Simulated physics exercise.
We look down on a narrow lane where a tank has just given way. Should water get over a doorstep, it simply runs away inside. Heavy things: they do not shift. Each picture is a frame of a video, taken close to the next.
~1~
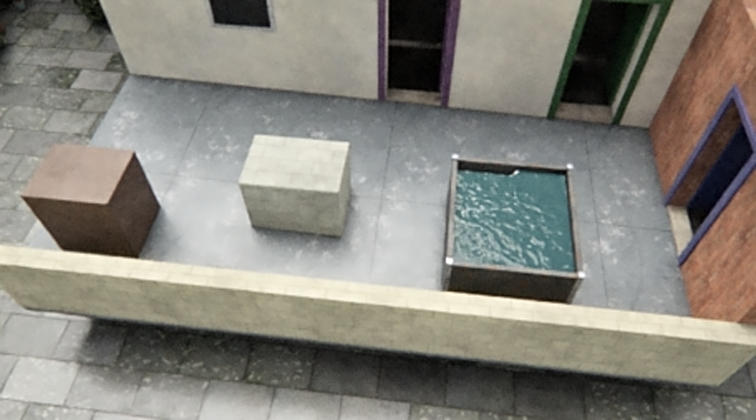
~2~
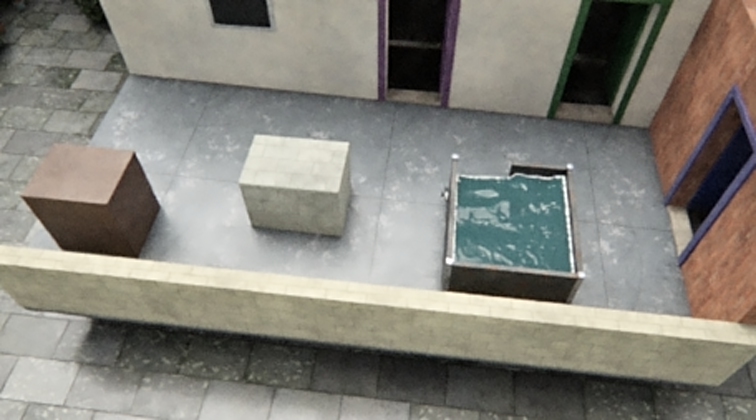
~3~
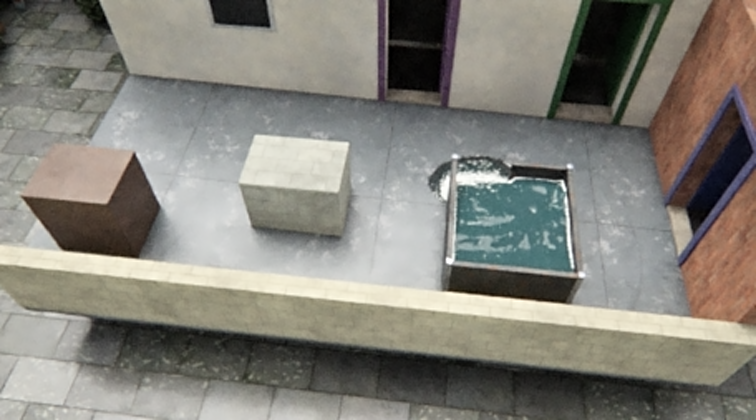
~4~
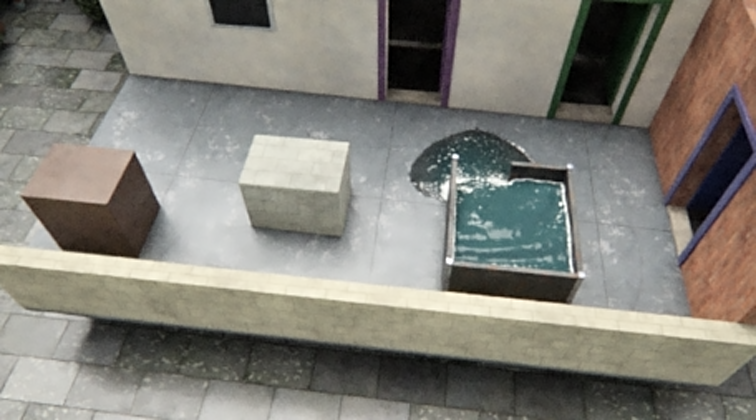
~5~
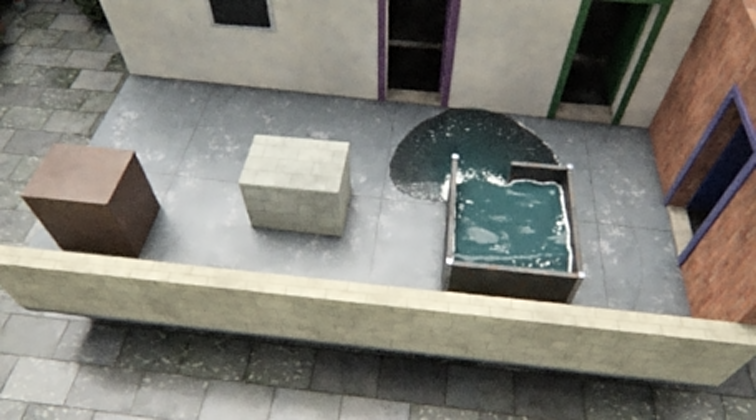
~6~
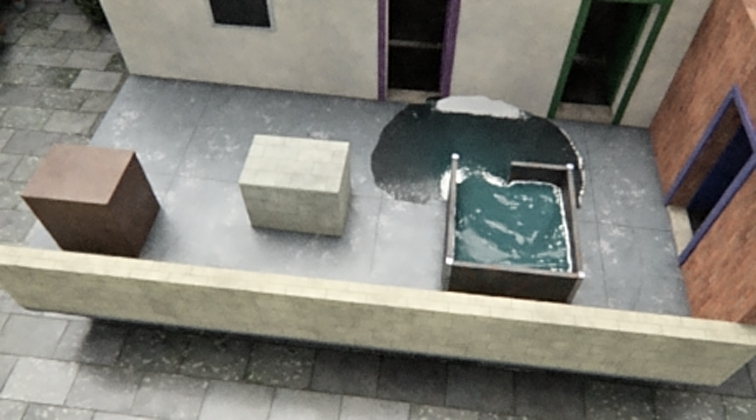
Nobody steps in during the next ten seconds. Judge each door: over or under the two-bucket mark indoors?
My call: Green door, under; purple door, over; blue door, over.
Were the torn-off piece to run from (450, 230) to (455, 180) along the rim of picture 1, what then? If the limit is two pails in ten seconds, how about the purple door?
In short: Purple goes over.
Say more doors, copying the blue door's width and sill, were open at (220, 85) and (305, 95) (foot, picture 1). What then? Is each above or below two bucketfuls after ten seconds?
Below, below.
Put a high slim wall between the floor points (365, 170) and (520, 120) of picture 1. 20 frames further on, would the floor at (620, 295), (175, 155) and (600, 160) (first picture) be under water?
Submerged, spared, then submerged.
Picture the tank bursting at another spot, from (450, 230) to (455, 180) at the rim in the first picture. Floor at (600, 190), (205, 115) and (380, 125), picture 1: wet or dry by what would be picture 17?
Point one not reached; point two not reached; point three reached.
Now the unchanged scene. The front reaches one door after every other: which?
It has to be the one in blue.
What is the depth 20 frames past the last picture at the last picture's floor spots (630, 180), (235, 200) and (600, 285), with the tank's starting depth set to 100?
Around 14, 0 and 2 %.
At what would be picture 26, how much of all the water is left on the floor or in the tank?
I reckon around 88 in a hundred.
A moment on, water covers 20 % of the floor; the green door wet at the sill, nothing in, the purple door over two buckets in, the blue door not reached.
Next, water covers 30 % of the floor; the green door under two buckets in, the purple door far over two buckets in, the blue door not reached.
Then, water covers 55 % of the floor; the green door under two buckets in, the purple door far over two buckets in, the blue door under two buckets in.
Later, water covers 80 % of the floor; the green door under two buckets in, the purple door far over two buckets in, the blue door under two buckets in.
In the end, water covers 80 % of the floor; the green door under two buckets in, the purple door far over two buckets in, the blue door over two buckets in.
